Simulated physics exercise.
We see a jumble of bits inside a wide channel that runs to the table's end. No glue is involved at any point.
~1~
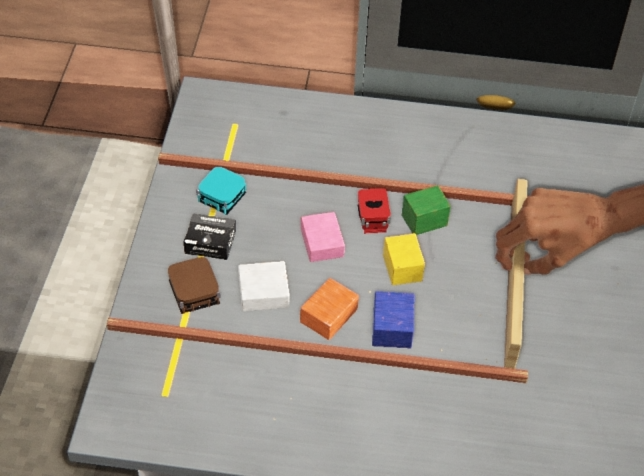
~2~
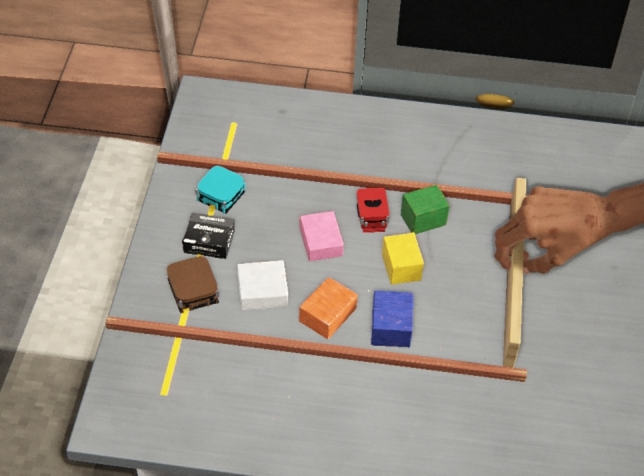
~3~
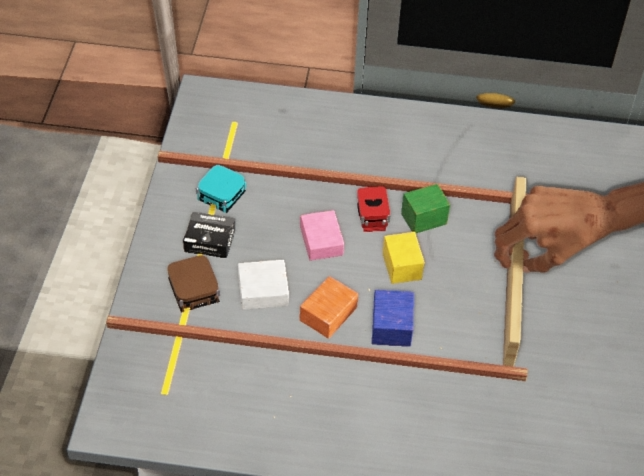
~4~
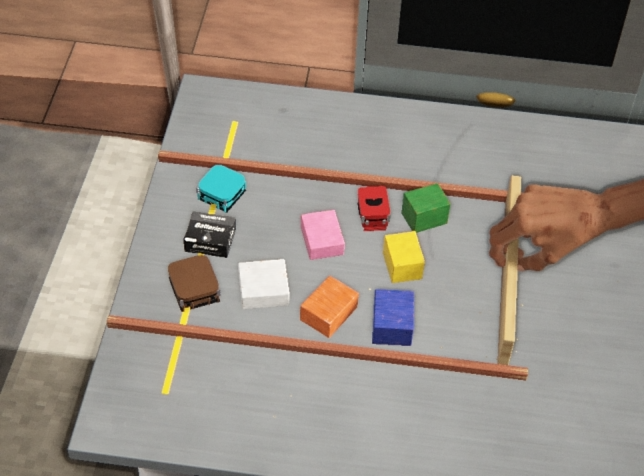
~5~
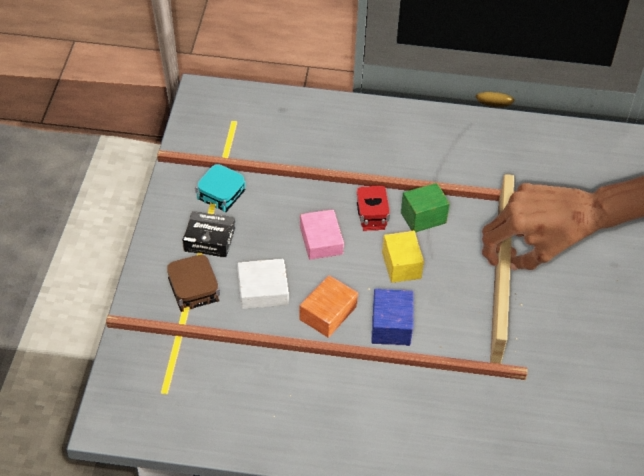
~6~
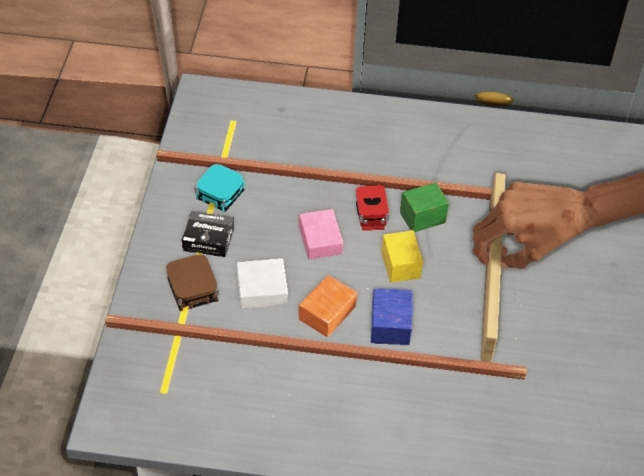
A hand reaches in from the right and grips an upright pale wooden board on a grey tabletop, seen from above at an angle. Between two reddish-brown rails lie turquoise, black and brown items by a yellow tape line at left, white, pink and orange blocks mid-channel, and red, green, yellow and blue pieces farther right. The board stays still at first, then the hand slides it slightly left, while the pieces and view stay essentially still.
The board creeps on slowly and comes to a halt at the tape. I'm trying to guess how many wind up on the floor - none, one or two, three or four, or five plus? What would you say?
After the sweep, the pieces gone from the top come to three or four, as it turns out.
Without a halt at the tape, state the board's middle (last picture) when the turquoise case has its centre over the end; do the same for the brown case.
The middle is at (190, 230) when it's the turquoise case, and at (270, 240) when it's the brown case.
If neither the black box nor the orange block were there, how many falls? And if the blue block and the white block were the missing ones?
In order, the numbers are 1 and 1.
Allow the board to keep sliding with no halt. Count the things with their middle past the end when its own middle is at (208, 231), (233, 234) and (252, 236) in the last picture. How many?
3; 1; 1.
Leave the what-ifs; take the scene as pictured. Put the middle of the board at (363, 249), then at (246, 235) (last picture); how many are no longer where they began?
First 7, after that 10.
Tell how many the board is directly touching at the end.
Count: 4.
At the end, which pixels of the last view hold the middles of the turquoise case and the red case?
Final positions - turquoise case around (159, 184), red case around (192, 204).
Early on, none off yet; brown case at rest near (192, 283); black box at rest near (208, 234); turquoise case at rest near (220, 188).
A while later, none off yet; brown case travelled about its own width near (139, 277); black box travelled a little near (190, 234); turquoise case at rest near (220, 188).
Finally, the number that fall off is three or four; lost, white block, black box and brown case.
